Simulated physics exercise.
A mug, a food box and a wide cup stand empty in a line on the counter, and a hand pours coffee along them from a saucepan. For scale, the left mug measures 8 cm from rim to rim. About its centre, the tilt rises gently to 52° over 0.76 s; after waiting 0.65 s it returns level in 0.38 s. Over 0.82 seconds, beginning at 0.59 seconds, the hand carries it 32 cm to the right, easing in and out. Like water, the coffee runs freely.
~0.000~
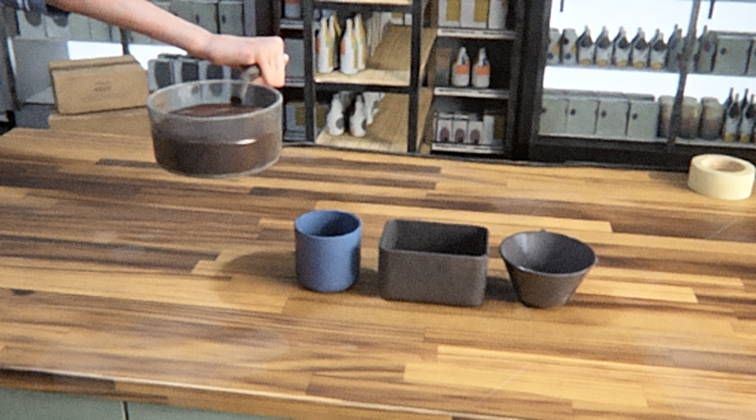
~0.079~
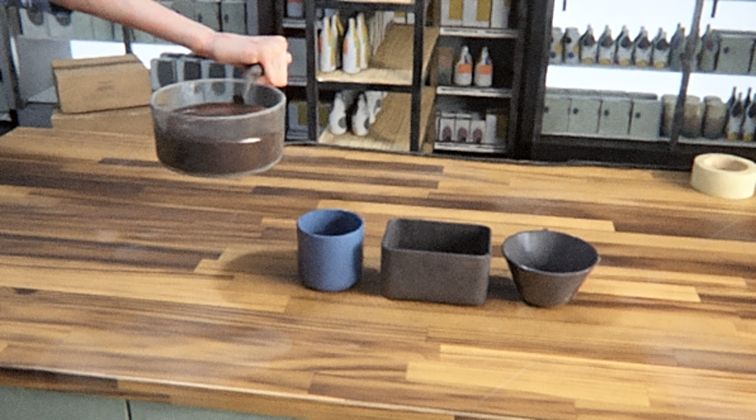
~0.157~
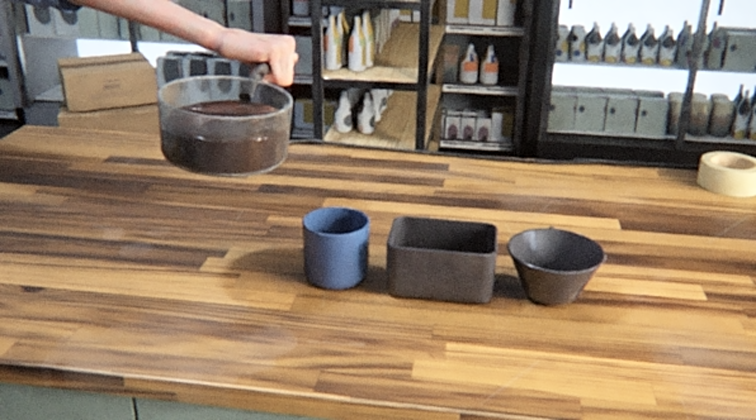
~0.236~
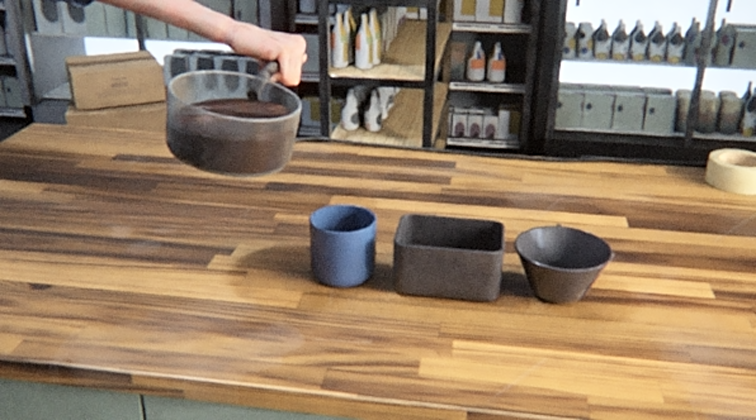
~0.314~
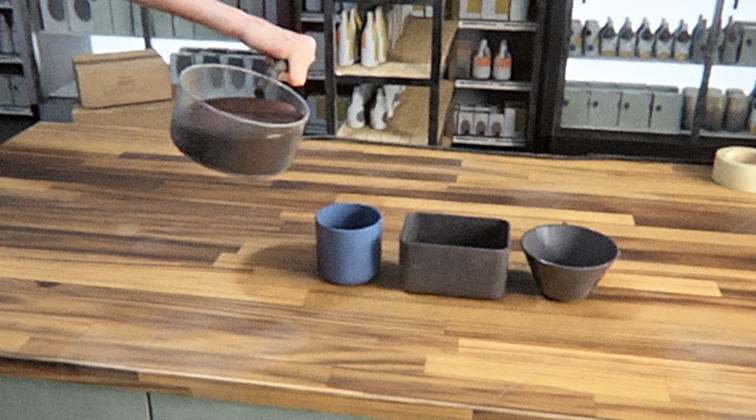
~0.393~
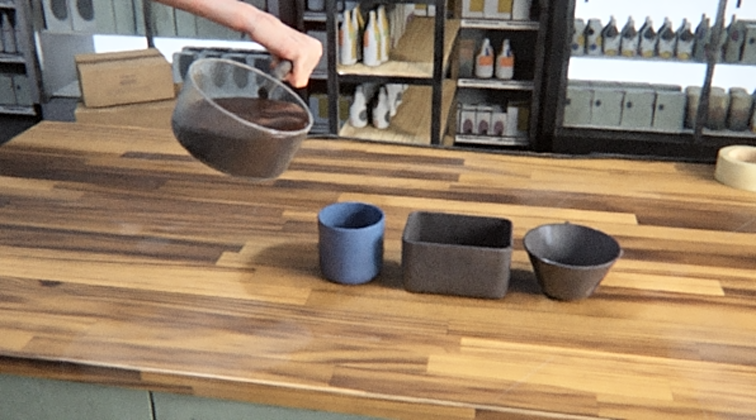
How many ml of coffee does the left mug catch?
Roughly 130 ml.
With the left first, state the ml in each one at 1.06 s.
I'd put it at some 130 ml left, 50 ml in the middle and 0 ml right.
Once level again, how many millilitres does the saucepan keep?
220 ml, roughly.
After 0.78 s the tilt is 52° and from the left they hold 110 ml, 0 ml, 0 ml, the saucepan 590 ml, and 30 ml is on the counter.
After 1.06 s the tilt is 52° and from the left they hold 135 ml, 50 ml, 0 ml, the saucepan 440 ml, and 75 ml is on the counter.
After 1.36 s the tilt is 52° and from the left they hold 135 ml, 60 ml, 85 ml, the saucepan 260 ml, and 95 ml is on the counter.
After 1.68 s the tilt is 11° and from the left they hold 135 ml, 70 ml, 120 ml, the saucepan 215 ml, and 265 ml is on the counter.
In the end from the left they hold 135 ml, 70 ml, 125 ml, the saucepan 215 ml, and 265 ml is on the counter.
